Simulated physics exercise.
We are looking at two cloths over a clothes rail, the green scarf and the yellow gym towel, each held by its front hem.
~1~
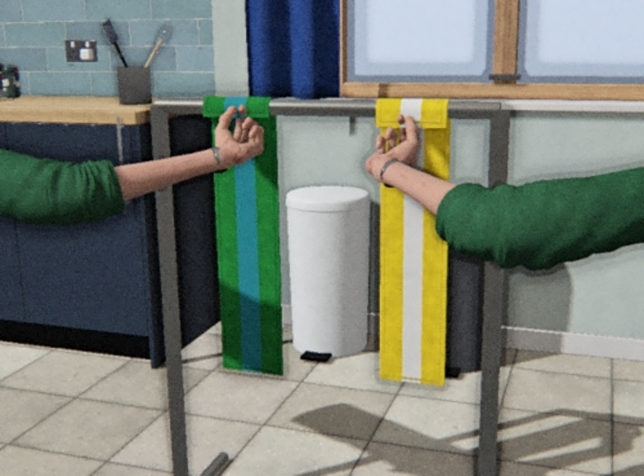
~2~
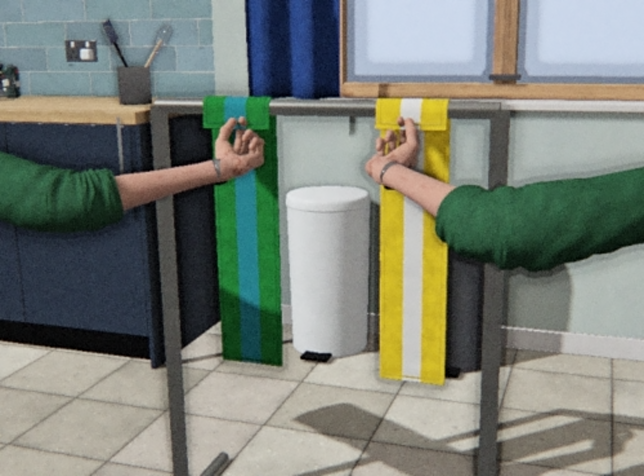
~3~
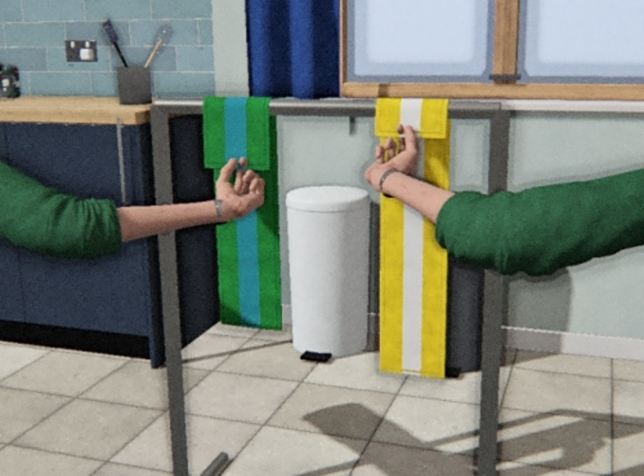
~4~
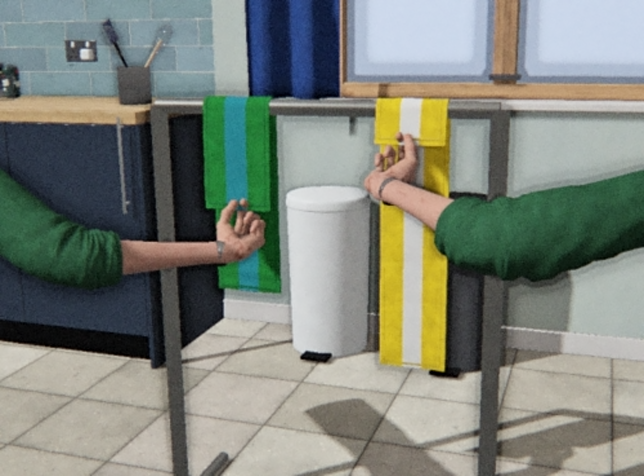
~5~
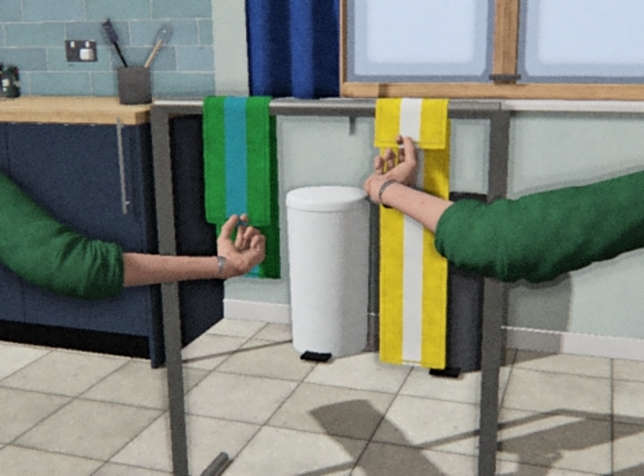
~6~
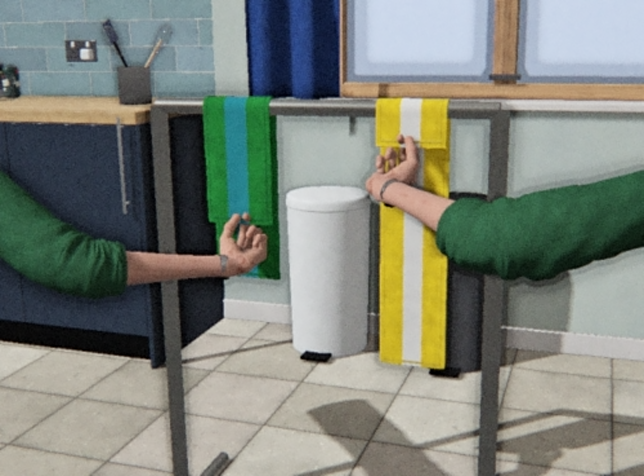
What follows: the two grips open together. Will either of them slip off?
Outcome: The green scarf keeps its place and the yellow gym towel slides off.
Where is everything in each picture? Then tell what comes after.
The first picture shows scarf front hem (252, 112), back hem (267, 369); gym towel front hem (394, 120), back hem (396, 375).
The second picture shows scarf front hem (252, 123); gym towel front hem (393, 123).
The third picture shows scarf front hem (253, 163); gym towel front hem (393, 130).
The fourth picture shows scarf front hem (253, 205); gym towel front hem (393, 138).
The fifth picture shows scarf front hem (254, 220); gym towel front hem (392, 141).
The sixth picture shows scarf front hem (255, 219), back hem (264, 273), front over half the back; gym towel front hem (393, 140), back hem (396, 358), front far shorter than the back.
Then, 0.40 s on from there, scarf as it was left; gym towel clear of the rail and dropping near (413, 373).
Then, 0.70 s on from there, scarf as it was left; gym towel in a heap on the floor.
In the end, scarf as it was left; gym towel in a heap on the floor. The green scarf stays on and the yellow gym towel slips to the floor.
